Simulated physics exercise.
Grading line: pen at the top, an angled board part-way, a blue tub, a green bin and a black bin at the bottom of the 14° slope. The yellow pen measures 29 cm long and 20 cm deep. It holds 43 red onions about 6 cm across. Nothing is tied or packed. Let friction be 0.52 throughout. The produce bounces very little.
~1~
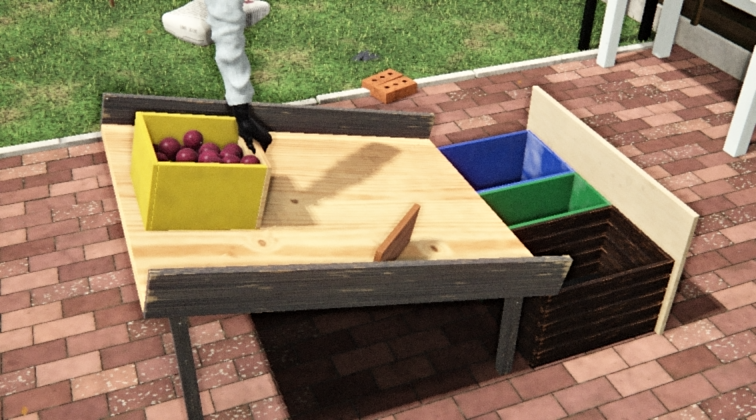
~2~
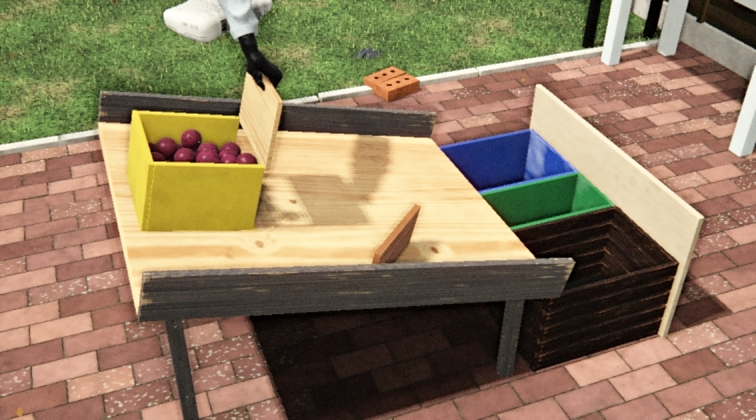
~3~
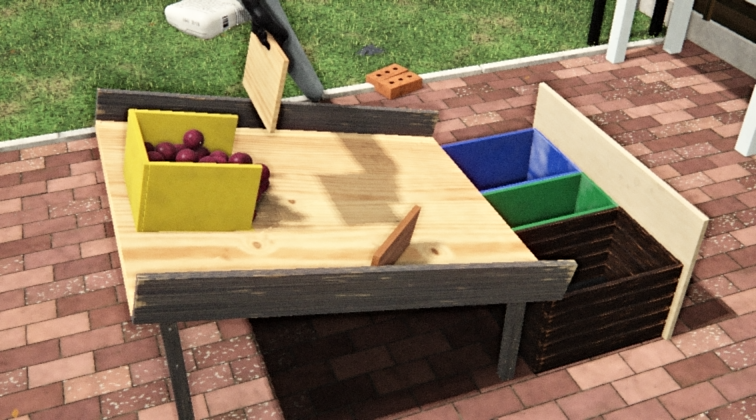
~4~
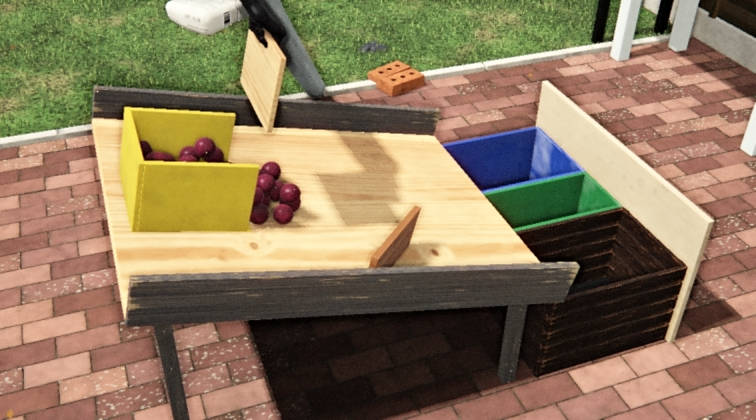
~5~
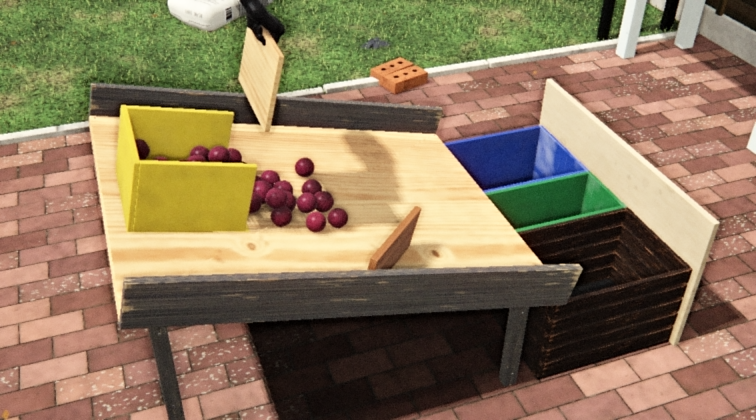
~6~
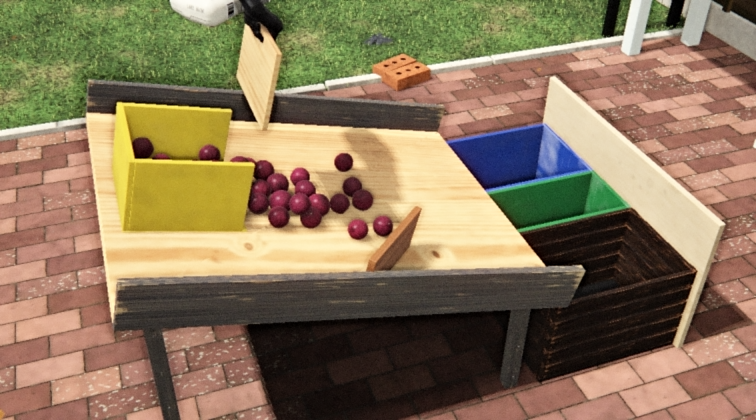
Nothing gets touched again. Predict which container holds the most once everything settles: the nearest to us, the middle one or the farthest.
Central one.
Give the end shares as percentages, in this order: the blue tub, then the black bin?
My estimate is some 15 per cent, then some 25 per cent.
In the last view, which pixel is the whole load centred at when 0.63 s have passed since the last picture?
I'd put it close to (370, 191).
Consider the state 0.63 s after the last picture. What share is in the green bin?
Share: About 5 %.
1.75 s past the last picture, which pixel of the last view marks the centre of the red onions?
At about (573, 258).
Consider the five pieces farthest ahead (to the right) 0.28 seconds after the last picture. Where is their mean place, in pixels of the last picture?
I'd put their middle close to (450, 191).
Then, 0.28 s after the last picture, 12 still in the yellow pen and 31 on the slope.
Then, 0.63 s after the last picture, 3 still in the yellow pen, 1 in the blue tub, 3 in the green bin, 1 in the black bin, 32 on the slope and 3 in the air.
Then, 1.12 s after the last picture, 4 in the blue tub, 12 in the green bin, 5 in the black bin, 17 on the slope and 5 in the air.
When it is over (1.75 s after the last picture), 7 in the blue tub, 25 in the green bin and 11 in the black bin.
